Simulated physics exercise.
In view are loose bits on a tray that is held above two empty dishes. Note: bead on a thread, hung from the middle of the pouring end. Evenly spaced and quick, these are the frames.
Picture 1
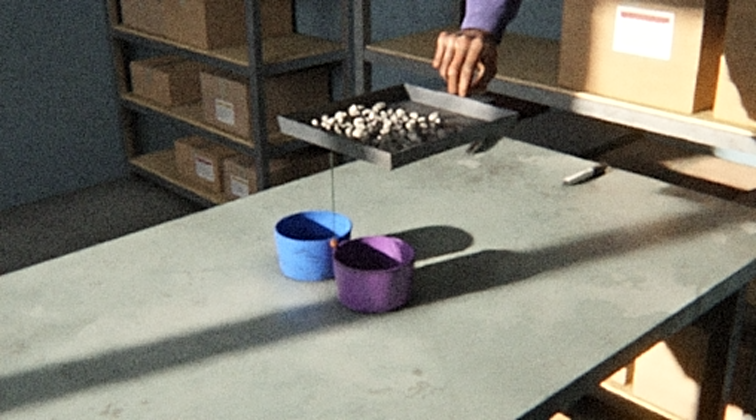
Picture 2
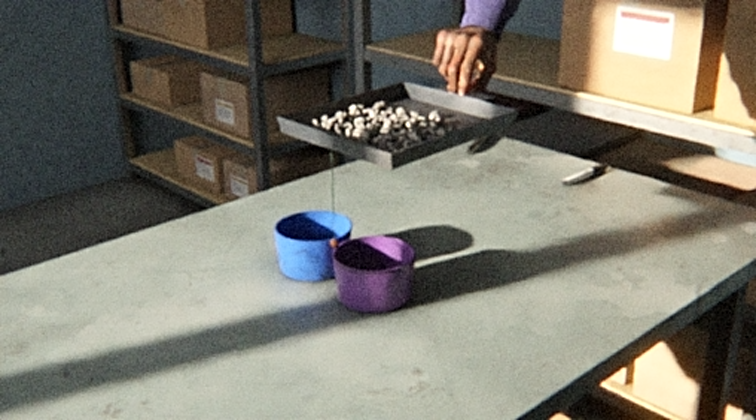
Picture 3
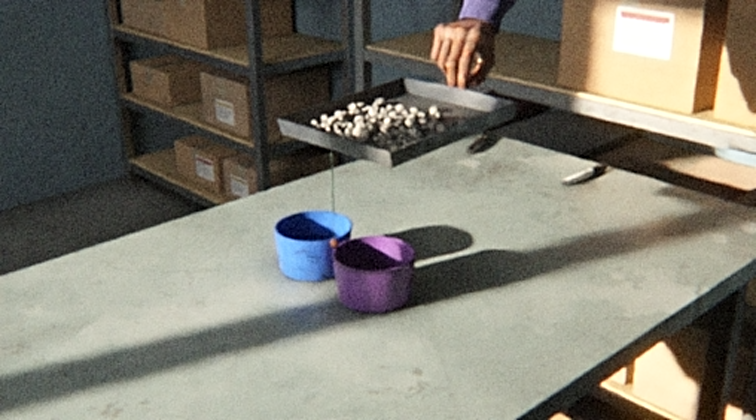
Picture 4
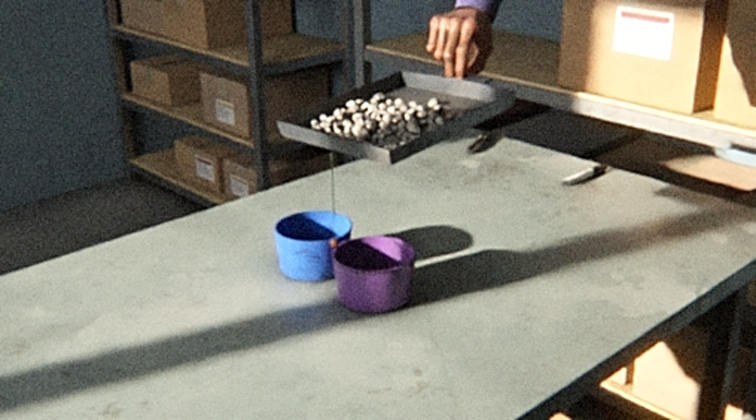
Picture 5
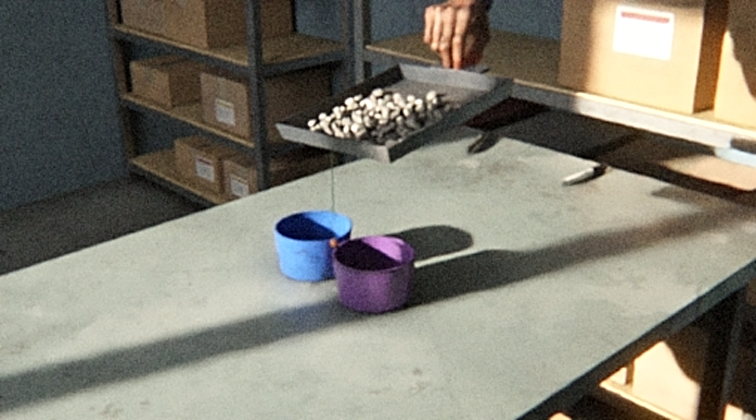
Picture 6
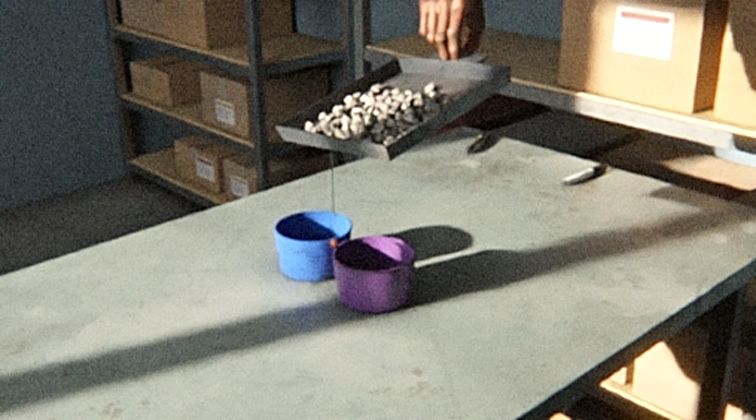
A hand with a purple sleeve grips the far edge of a dark tray of pale gravel bits above a grey table, seen from a raised angle in a storeroom with boxes on shelves. Below sit a blue dish at left and a purple dish at right, with a small bead hanging on a thread. The hand rises slightly, tilting the tray gradually toward its near left corner, while the camera stays still.
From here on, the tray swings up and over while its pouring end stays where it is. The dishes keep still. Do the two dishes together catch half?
I expect the catch to be short of a majority.
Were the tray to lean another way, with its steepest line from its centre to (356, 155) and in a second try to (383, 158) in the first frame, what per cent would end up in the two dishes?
0 % then 10 %, roughly.
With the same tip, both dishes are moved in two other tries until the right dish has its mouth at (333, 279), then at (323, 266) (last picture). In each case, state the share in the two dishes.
You'd end up with around 70 per cent and then around 80 per cent.
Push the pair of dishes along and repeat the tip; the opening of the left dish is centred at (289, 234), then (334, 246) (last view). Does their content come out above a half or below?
Result, first place: Exceeding half; second place: Not as much as half.
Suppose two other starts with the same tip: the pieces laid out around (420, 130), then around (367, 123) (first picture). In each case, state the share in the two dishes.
Close to 30 %, followed by close to 20 %.
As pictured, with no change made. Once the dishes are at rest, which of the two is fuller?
The fuller one is the left side.
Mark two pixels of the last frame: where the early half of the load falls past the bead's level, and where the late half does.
The first part at (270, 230); the rest at (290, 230).
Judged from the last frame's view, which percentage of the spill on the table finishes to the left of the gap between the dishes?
Roughly 100 in a hundred.
Just after the last frame, tray tipped steeply; every one on the tray.
A moment on, tray tipped right over; the larger part on the tray; just a few in the left dish; just a few outside both; roughly a quarter in the air.
Further on, tray tipped past a quarter turn; roughly a quarter in the left dish; the larger part outside both.
When it is over, tray tipped past a quarter turn; not one in the right dish; roughly a quarter in the left dish; the larger part outside both.
